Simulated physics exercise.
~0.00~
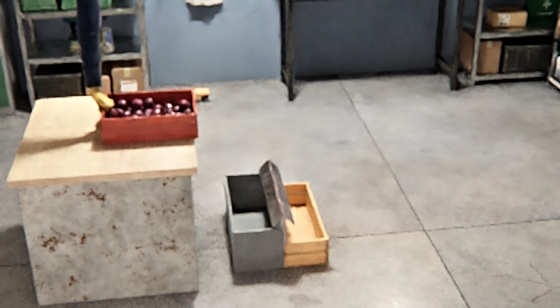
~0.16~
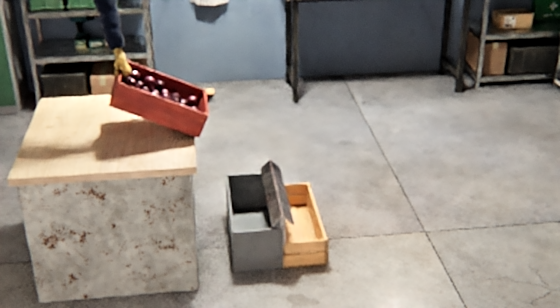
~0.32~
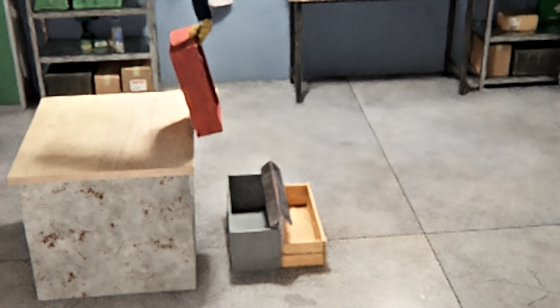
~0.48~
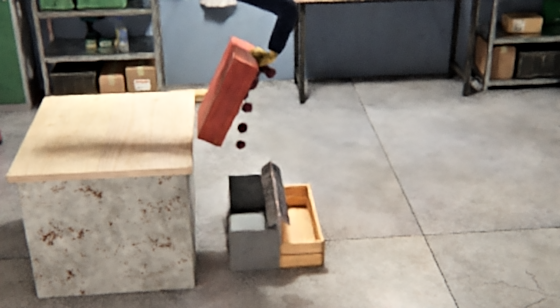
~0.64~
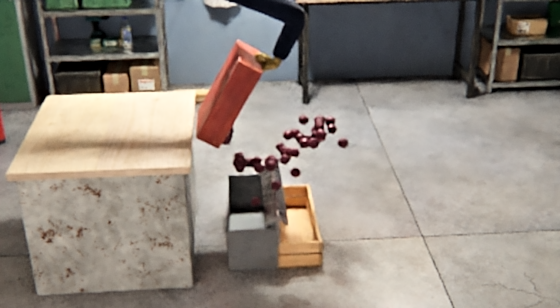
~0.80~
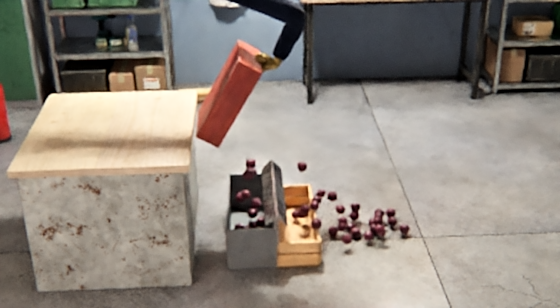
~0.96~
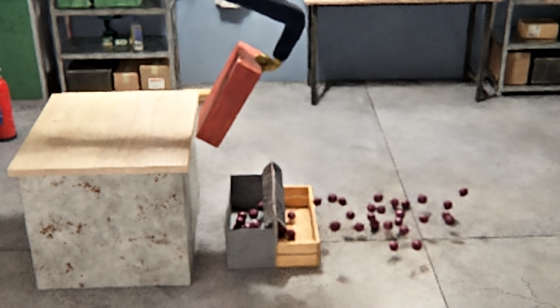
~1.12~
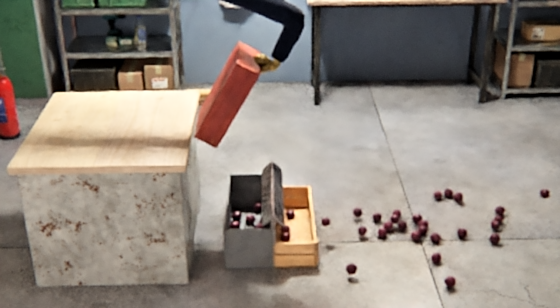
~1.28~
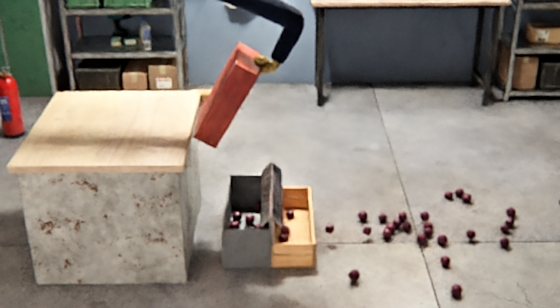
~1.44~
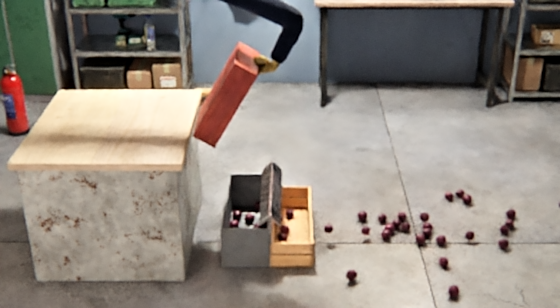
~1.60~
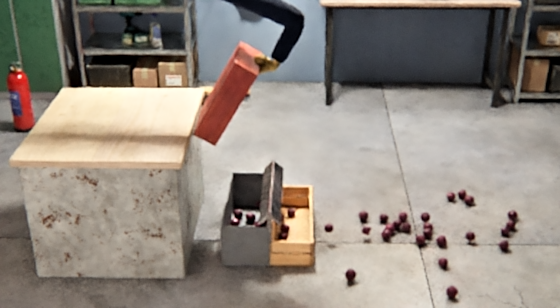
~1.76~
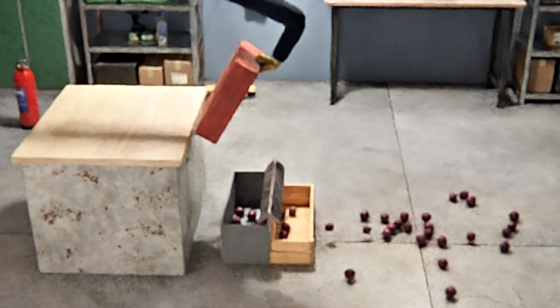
A red crate full of dark red onions sits on a pale-topped bench at the left of a grey-floored workshop, seen from slightly above, with a grey trough and a wooden tub side by side on the floor to its right, a dark ridge between them. Gloved hands lift the crate and tip it steeply over the bench's right edge. Onions drop out, then pour rightward in a loose cluster. Some land in the trough and a few in the tub, but most fly past and roll across the floor. They settle scattered to the right while the crate stays held, tilted.
